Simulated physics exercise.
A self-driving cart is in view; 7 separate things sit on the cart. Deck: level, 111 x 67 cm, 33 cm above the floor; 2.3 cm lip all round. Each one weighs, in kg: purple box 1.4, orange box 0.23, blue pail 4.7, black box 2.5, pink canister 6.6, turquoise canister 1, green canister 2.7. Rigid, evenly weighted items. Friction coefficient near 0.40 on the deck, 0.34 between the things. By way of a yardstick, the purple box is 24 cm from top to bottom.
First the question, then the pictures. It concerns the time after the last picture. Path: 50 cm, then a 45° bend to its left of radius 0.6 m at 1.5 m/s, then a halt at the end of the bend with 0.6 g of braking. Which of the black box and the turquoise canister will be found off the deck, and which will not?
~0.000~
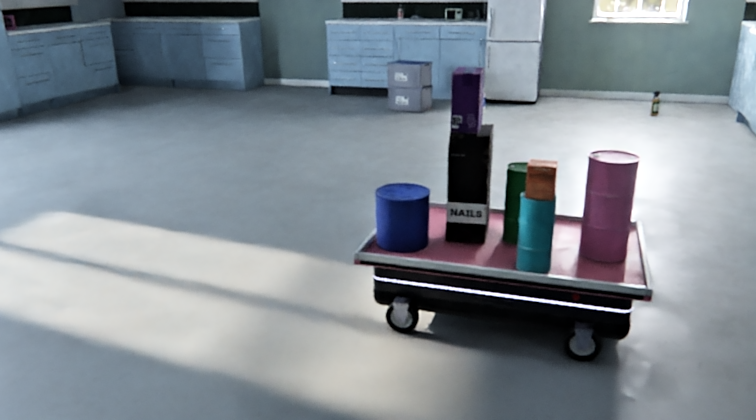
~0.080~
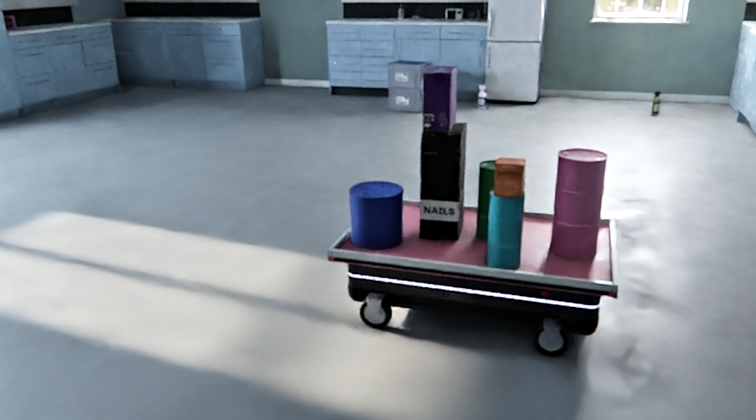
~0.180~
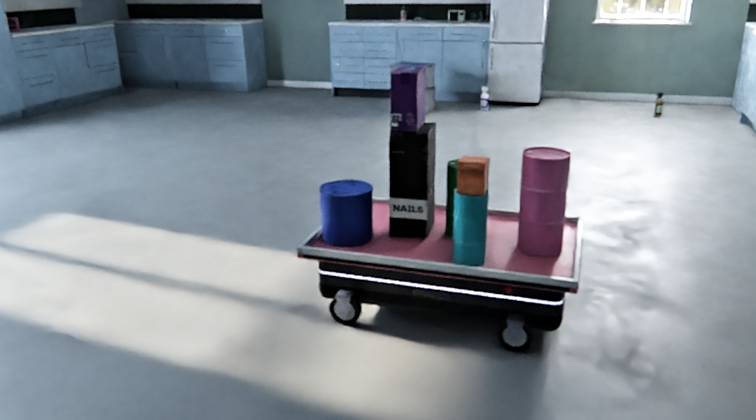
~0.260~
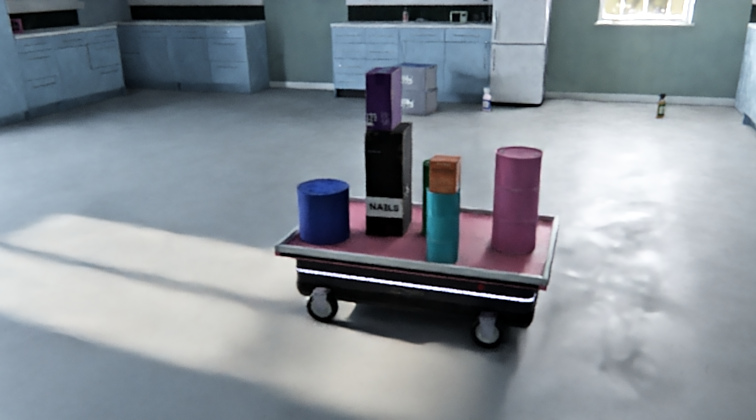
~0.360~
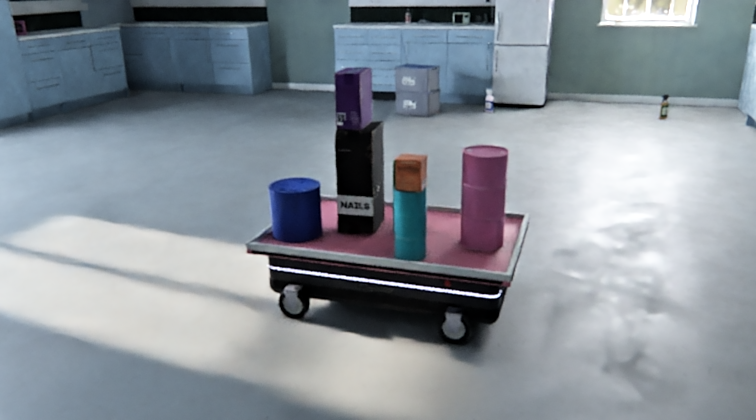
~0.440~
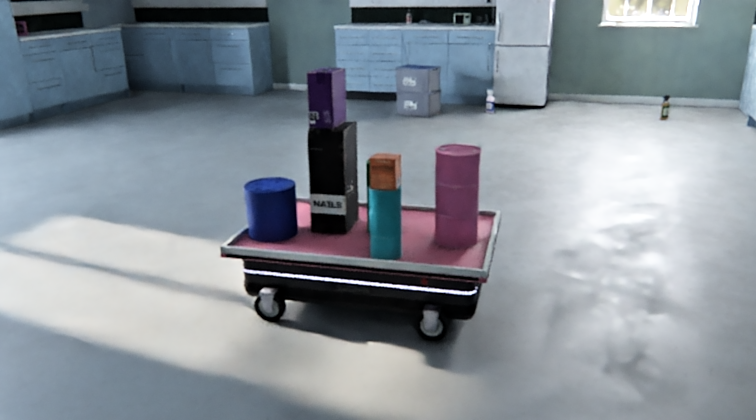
Outcome: The black box departs the deck. The turquoise canister is retained on the deck.
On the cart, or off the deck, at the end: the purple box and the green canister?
At the end the purple box winds up past the limits and the green canister stays inside the limits.
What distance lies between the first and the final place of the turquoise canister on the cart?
The shift is close to 20 cm.
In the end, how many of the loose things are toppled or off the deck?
The answer: 5.
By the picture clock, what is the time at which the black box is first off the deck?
That first happens close to 0.9 seconds.
After 0.64 s, cart has run 96 cm, turned 30°; black box leaning 22° near (253, 179); turquoise canister leaning 16° near (328, 225); purple box leaning 22°.
After 0.84 s, cart has run 126 cm, turned 45°; purple box now off the deck; black box leaning 58° near (177, 199); turquoise canister leaning 35° near (269, 235).
After 1.04 s, cart has run 145 cm, turned 45°; black box now off the deck; turquoise canister leaning 65° near (209, 247); orange box leaning 71°.
After 1.34 s, cart has run 146 cm, turned 45°, stopped; turquoise canister on its side near (195, 260); orange box upside down; green canister on its side.
At rest (2.9 s), off the deck, purple box and black box; tipped over on the cart, orange box, turquoise canister and green canister; not toppled but over 10 cm from the start, blue pail; the last one in place, give or take 10 cm. In the last view, turquoise canister near (211, 259).
